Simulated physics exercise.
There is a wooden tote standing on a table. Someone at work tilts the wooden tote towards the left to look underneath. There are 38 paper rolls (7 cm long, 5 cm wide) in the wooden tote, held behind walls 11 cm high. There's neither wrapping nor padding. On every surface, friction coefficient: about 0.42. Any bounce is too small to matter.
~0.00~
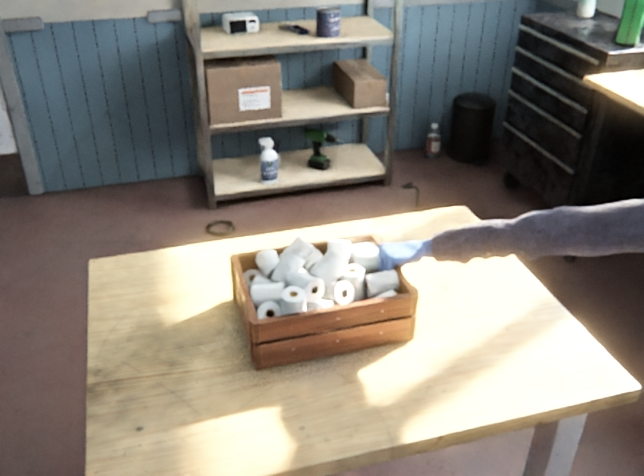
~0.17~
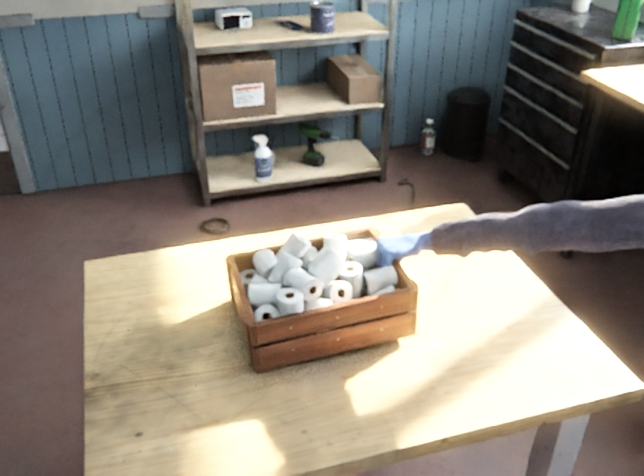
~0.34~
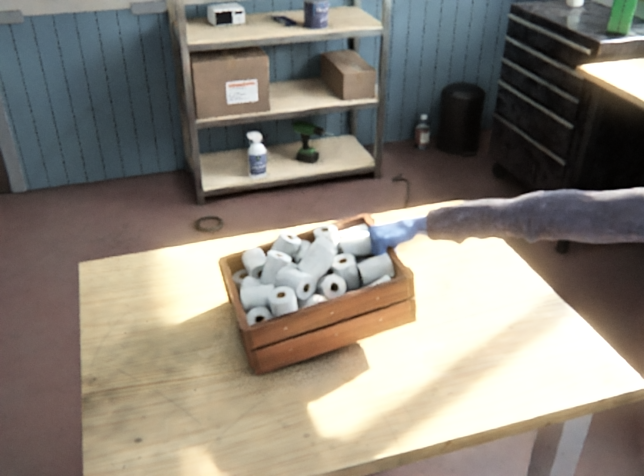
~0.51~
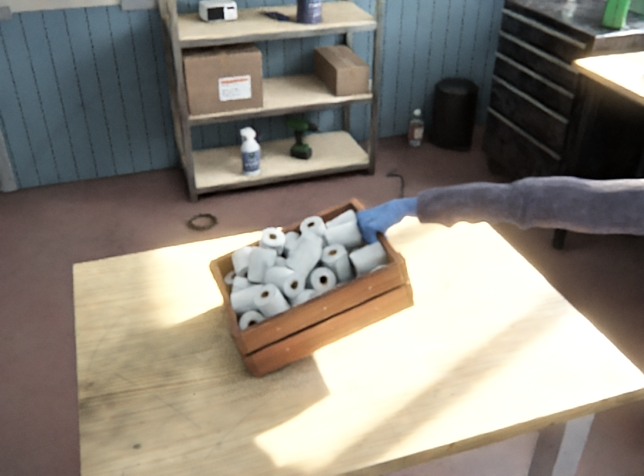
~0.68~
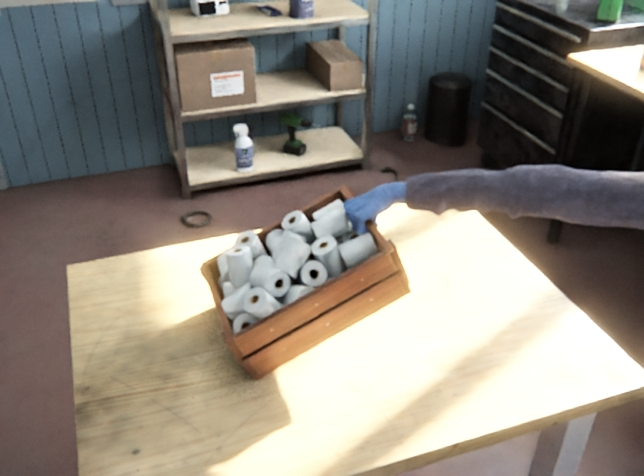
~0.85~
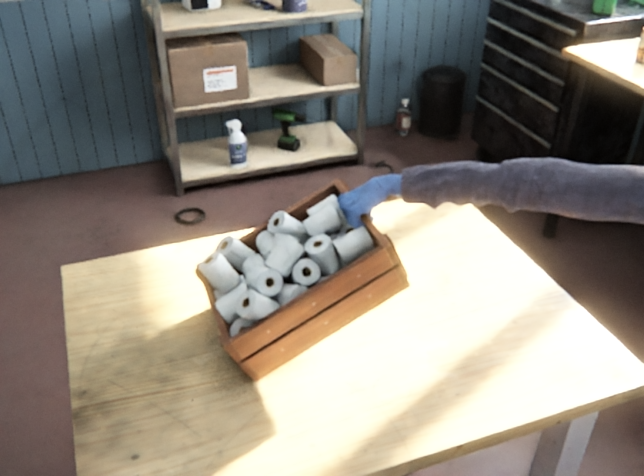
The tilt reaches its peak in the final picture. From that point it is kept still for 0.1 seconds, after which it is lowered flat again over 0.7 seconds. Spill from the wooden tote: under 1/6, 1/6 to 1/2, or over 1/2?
Under 1/6.
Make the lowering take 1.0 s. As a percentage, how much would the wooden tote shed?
That wooden tote would end up losing 0 percent.
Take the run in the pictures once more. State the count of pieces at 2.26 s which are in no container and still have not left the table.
Around 1 in all.
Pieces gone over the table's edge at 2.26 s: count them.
About 0.
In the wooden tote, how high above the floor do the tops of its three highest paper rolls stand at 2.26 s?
15 centimetres high, more or less.
After 1.07 s, tilt 23°; wooden tote 37 in, 1 out.
After 1.36 s, tilt 9°; wooden tote 37 in, 1 out.
After 1.75 s, tilt 0°; wooden tote 37 in, 1 out.
Outcome (at 2.26 s), wooden tote 37 in, 1 out. Asked share, 1 of 38, 3 per cent.
